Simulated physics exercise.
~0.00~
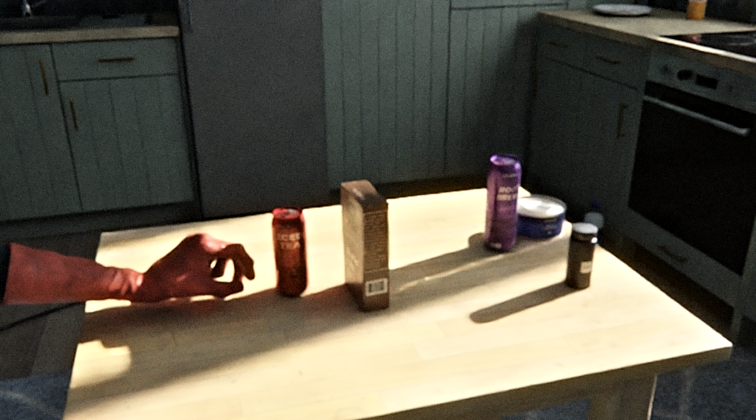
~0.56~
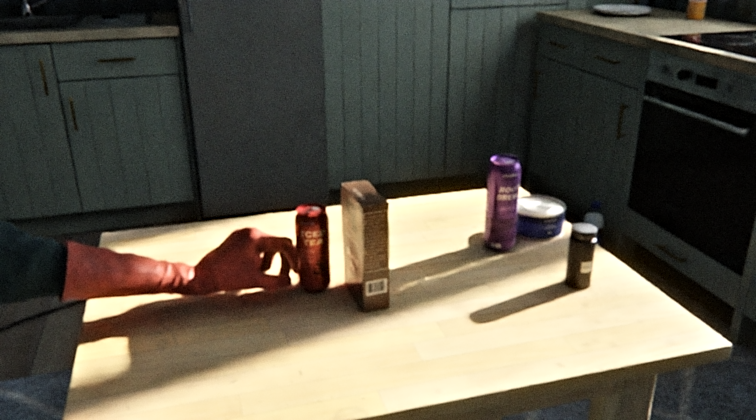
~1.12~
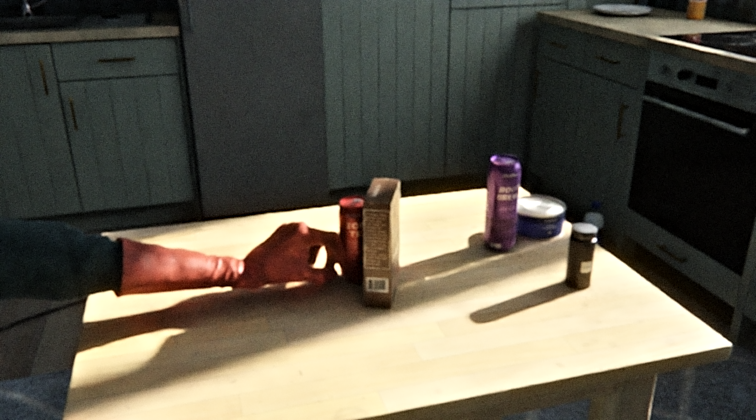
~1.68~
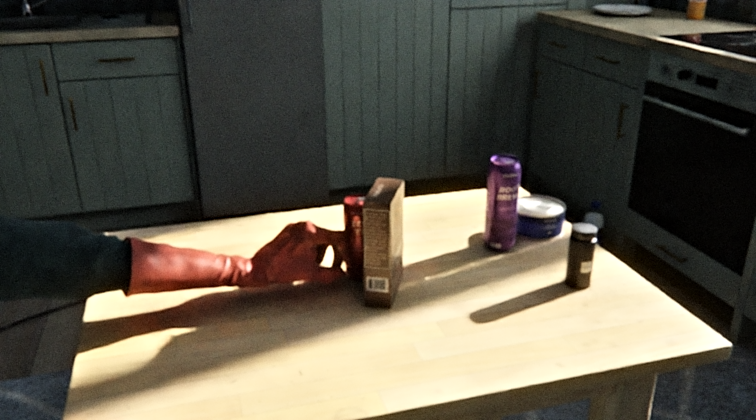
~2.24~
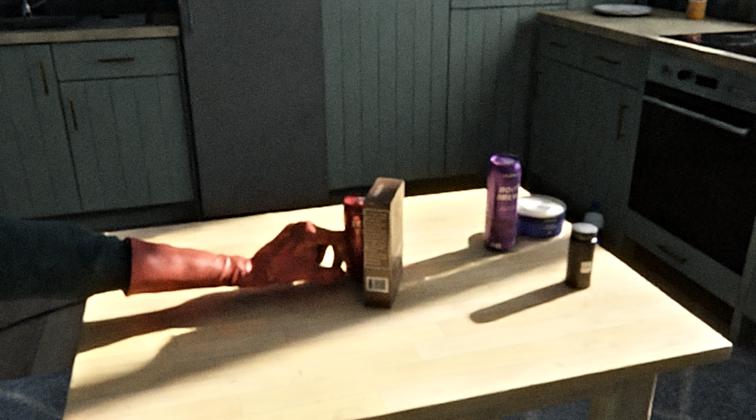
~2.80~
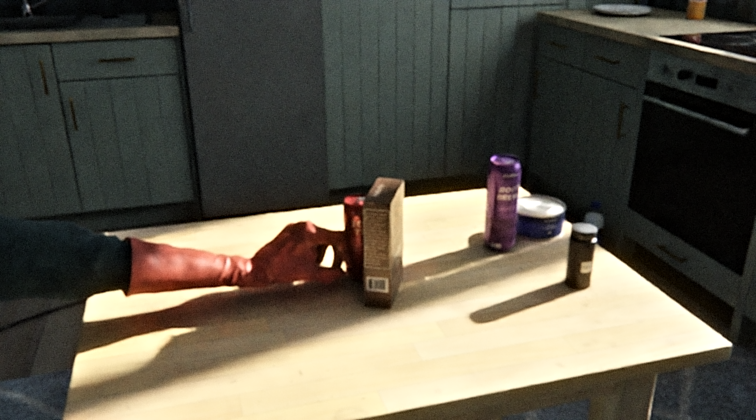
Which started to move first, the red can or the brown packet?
The red can started to move first, and the brown packet only shifted afterwards.
